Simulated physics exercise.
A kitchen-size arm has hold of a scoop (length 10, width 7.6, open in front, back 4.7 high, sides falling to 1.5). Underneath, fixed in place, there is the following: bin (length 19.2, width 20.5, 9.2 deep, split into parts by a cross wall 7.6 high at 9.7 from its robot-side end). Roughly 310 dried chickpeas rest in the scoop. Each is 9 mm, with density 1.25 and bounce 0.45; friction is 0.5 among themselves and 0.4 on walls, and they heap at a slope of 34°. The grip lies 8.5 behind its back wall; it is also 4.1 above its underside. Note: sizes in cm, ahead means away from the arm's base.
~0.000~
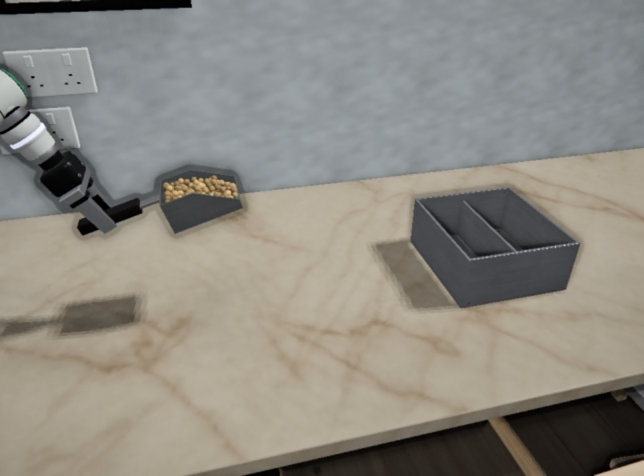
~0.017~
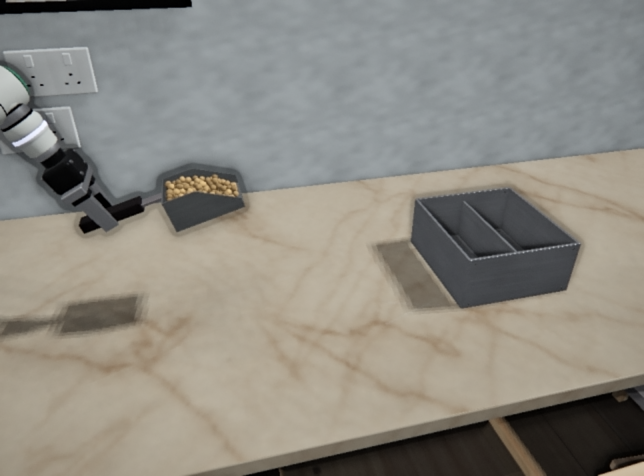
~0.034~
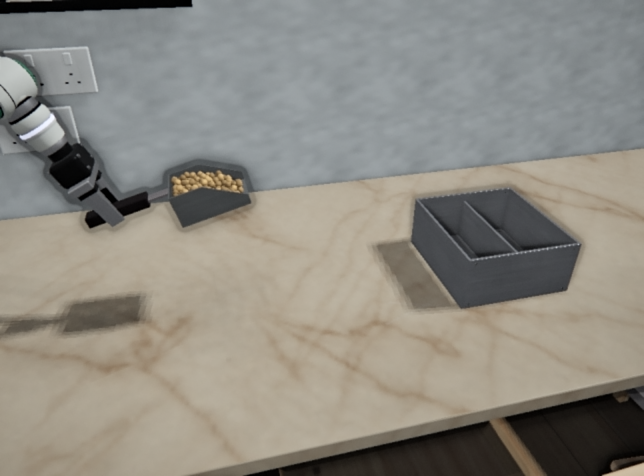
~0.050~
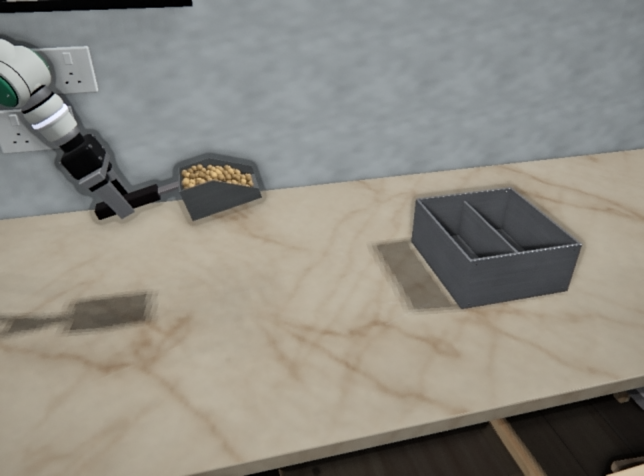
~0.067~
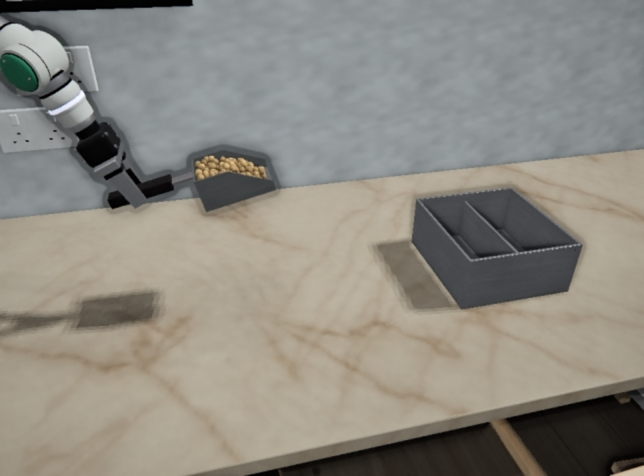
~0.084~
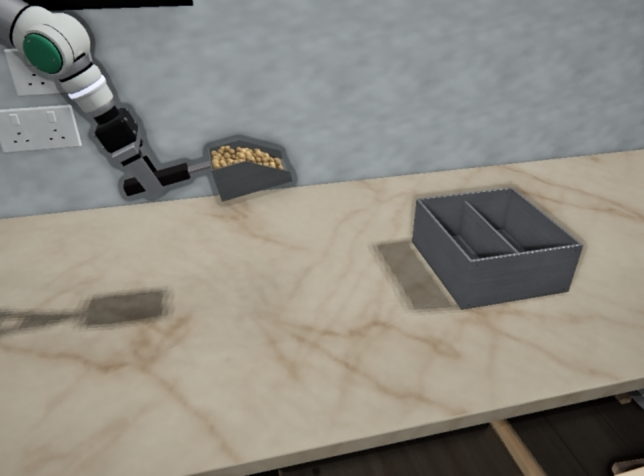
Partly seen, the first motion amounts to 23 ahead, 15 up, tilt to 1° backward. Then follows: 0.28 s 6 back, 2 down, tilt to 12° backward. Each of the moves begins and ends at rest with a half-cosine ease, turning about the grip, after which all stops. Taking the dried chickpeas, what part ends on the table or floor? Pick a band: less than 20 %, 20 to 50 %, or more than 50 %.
The band is more than 50 %.
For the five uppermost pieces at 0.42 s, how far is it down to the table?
Estimated height above table: About 20 centimetres.
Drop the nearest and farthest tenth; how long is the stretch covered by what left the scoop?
Some 84 cm long.
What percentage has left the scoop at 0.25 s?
Around 90 percent at that moment.
By 0.25 s, tilted 1° backward, highest piece 35 above the table; 32 on the scoop, 275 in flight or on a rim.
By 0.42 s, tilted 10° backward, highest piece 21 above the table; 56 in the far-side part, 251 in flight or on a rim.
By 0.70 s, tilted 12° backward, highest piece 8 above the table; 227 on the table or floor, 80 in the far-side part.
By 1.75 s, tilted 12° backward, highest piece 2 above the table; 227 on the table or floor, 80 in the far-side part.
Final count, 227 on the table or floor, 80 in the far-side part. That is 74 % on the table or floor.
